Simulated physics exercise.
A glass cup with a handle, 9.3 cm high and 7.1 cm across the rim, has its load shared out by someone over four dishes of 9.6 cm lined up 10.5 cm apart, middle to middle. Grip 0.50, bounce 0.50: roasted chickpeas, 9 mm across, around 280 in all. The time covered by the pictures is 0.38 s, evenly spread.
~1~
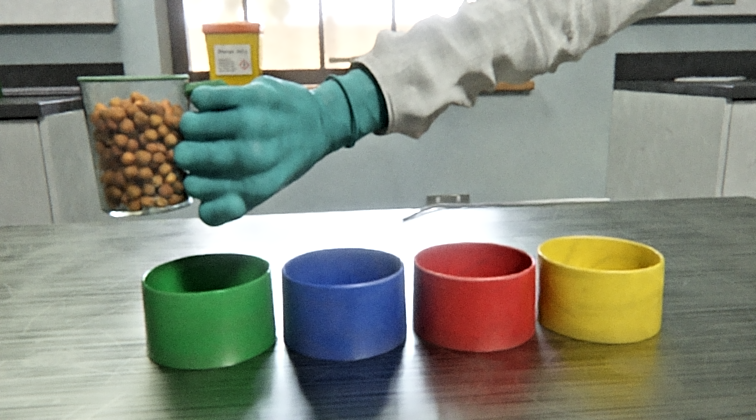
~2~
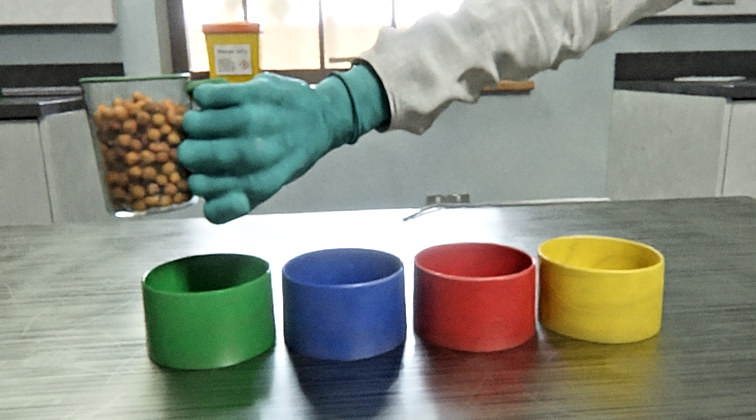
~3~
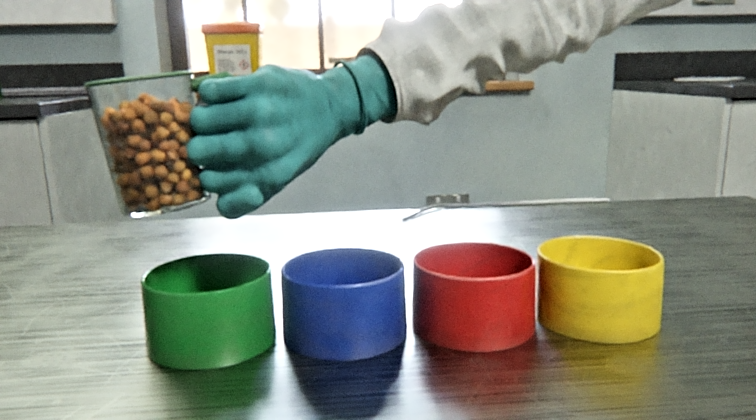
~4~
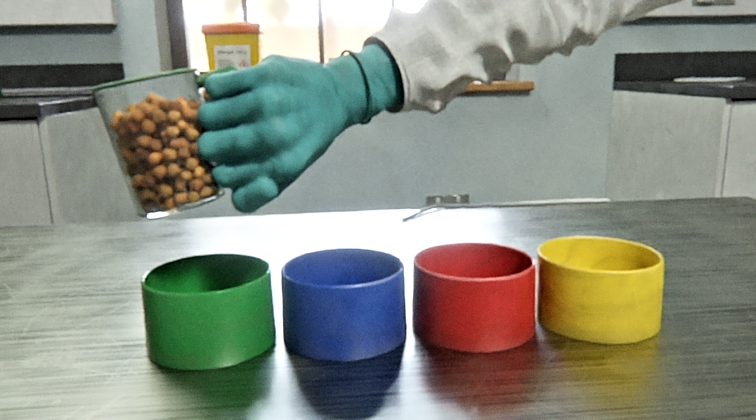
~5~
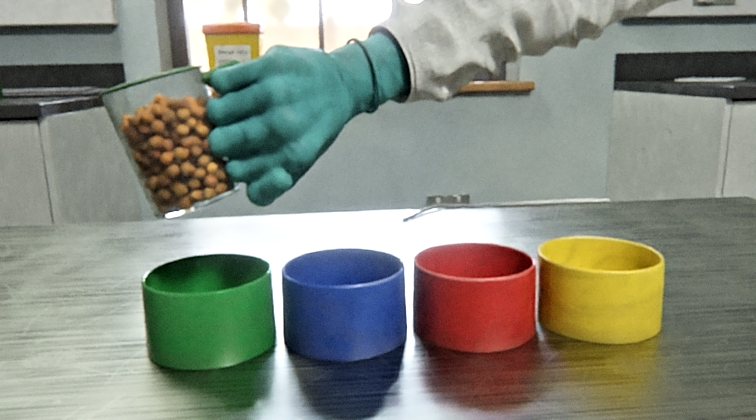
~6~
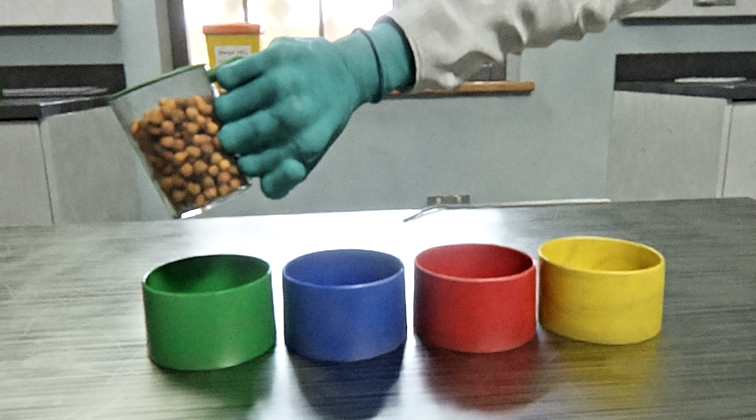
A gloved hand slowly tilts a glass cup of chickpeas while moving it slightly right.
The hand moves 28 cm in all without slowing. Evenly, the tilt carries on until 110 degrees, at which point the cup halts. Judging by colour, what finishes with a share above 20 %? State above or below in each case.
As I see it, red: A fifth or less. Blue: More than a fifth. Green: A fifth or less. Yellow: A fifth or less. Counter: A fifth or less.
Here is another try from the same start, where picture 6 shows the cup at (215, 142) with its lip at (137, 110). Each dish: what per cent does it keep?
The red dish keeps 40, the blue one 50, the green one 0 and the yellow one 0.
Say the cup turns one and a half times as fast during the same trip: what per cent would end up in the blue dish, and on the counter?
Blue: 30, counter: 10.
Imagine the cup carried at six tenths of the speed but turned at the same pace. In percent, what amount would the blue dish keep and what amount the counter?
Result - blue dish: 10; counter: 10.
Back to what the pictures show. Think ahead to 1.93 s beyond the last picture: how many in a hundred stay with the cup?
Near 20 per cent of the load.
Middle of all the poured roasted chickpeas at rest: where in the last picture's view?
After settling, the middle sits near (349, 306).
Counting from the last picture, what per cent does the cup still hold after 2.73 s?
Somewhere near 0 per cent.
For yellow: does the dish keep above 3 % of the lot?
For yellow, not so.
Then, 1.16 s after the last picture, tilt 93 degrees; cup holds 100 %.
Then, 1.93 s after the last picture, tilt 110 degrees; cup holds 20 %, blue 75 %.
Then, 2.73 s after the last picture, tilt 110 degrees; cup holds 0 %, red 5 %, blue 90 %.
In the end, red 5 %, blue 90 %, green 0 %, yellow 0 %, counter 5 %.
